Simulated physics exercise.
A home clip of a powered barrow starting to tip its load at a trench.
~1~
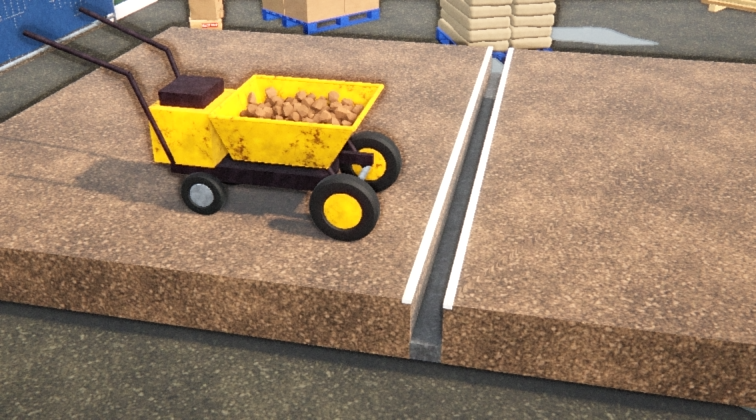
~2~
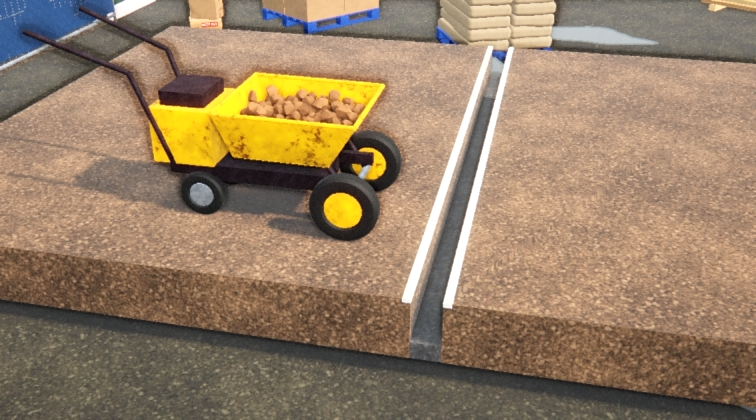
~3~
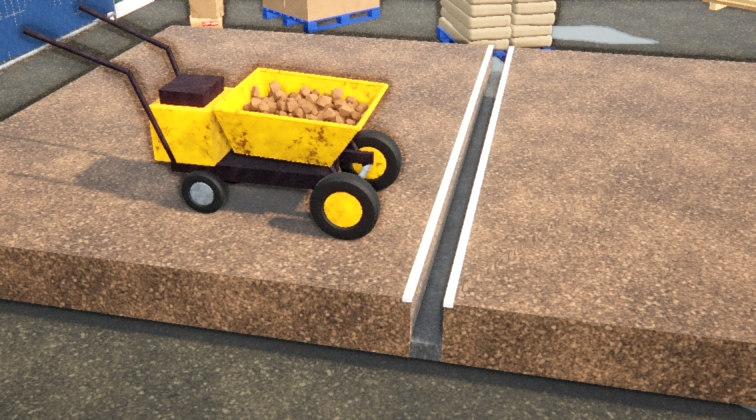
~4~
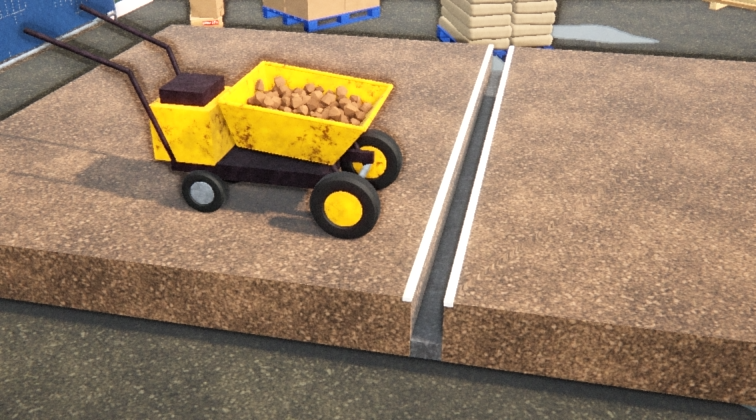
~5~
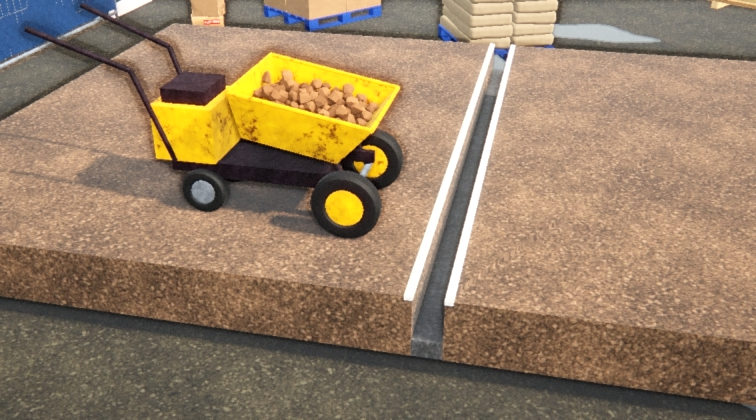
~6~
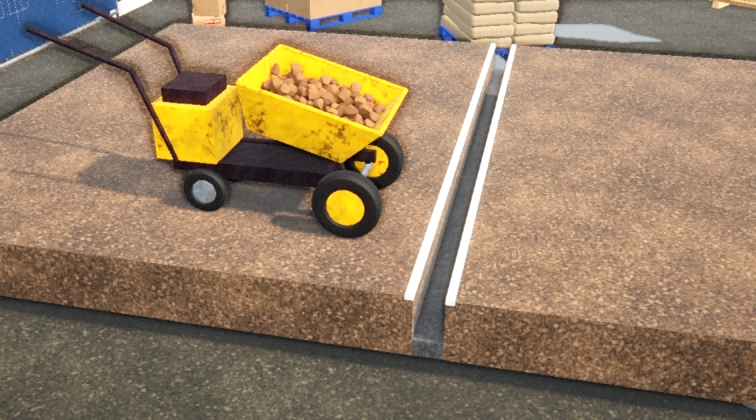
The clip shows a yellow powered barrow loaded with brown clods standing on brown ground, left of a narrow white-edged trench; its skip begins level, then gradually tilts toward the trench, its rear rising while the wheels stay in place.
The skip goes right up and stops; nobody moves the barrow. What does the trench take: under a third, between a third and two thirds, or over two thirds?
The trench ends with from one third to two thirds of it.
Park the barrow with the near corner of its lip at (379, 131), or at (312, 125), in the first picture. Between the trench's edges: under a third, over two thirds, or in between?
At the first place under a third, at the second one to two thirds.
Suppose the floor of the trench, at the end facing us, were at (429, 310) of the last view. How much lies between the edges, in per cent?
Close to 40 per cent.
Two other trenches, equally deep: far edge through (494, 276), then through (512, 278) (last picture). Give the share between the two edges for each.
First some 90, then 100 per cent.
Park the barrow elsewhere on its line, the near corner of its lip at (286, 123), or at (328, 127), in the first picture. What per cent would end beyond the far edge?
Near 0 % and 20 %.
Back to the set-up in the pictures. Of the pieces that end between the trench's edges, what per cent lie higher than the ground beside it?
Close to 10 per cent.
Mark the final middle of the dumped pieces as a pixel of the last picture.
Roughly at (467, 218).
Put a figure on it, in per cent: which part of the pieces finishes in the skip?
Roughly 0 in a hundred.
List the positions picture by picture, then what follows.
Lip of the skip at (353, 129), level; top of the load at (309, 114), clay clods; first edge of the trench at (416, 270); far edge at (455, 275), the trench under half as wide as the skip, and about as deep as wide, in the first picture.
Lip of the skip at (354, 129), level; top of the load at (299, 106), in the second picture.
Lip of the skip at (358, 129), tipped barely; top of the load at (302, 104), in the third picture.
Lip of the skip at (364, 129), tipped a little; top of the load at (296, 99), in the fourth picture.
Lip of the skip at (371, 131), tipped a little; top of the load at (294, 100), in the fifth picture.
Lip of the skip at (380, 134), tipped clearly; top of the load at (293, 94); first edge of the trench at (419, 267); far edge at (458, 271), in the sixth picture.
Soon after the last picture, skip tipped steeply; all in the skip.
A little later, skip tipped right over; nearly all in the skip; a stray few in or heaped over the trench; a stray few beyond it; a small part falling.
Later still, skip tipped right over; about a quarter in the skip; about a quarter in or heaped over the trench; about half beyond it; a stray few falling.
By the end, skip tipped right over; about half in or heaped over the trench; about half beyond it.
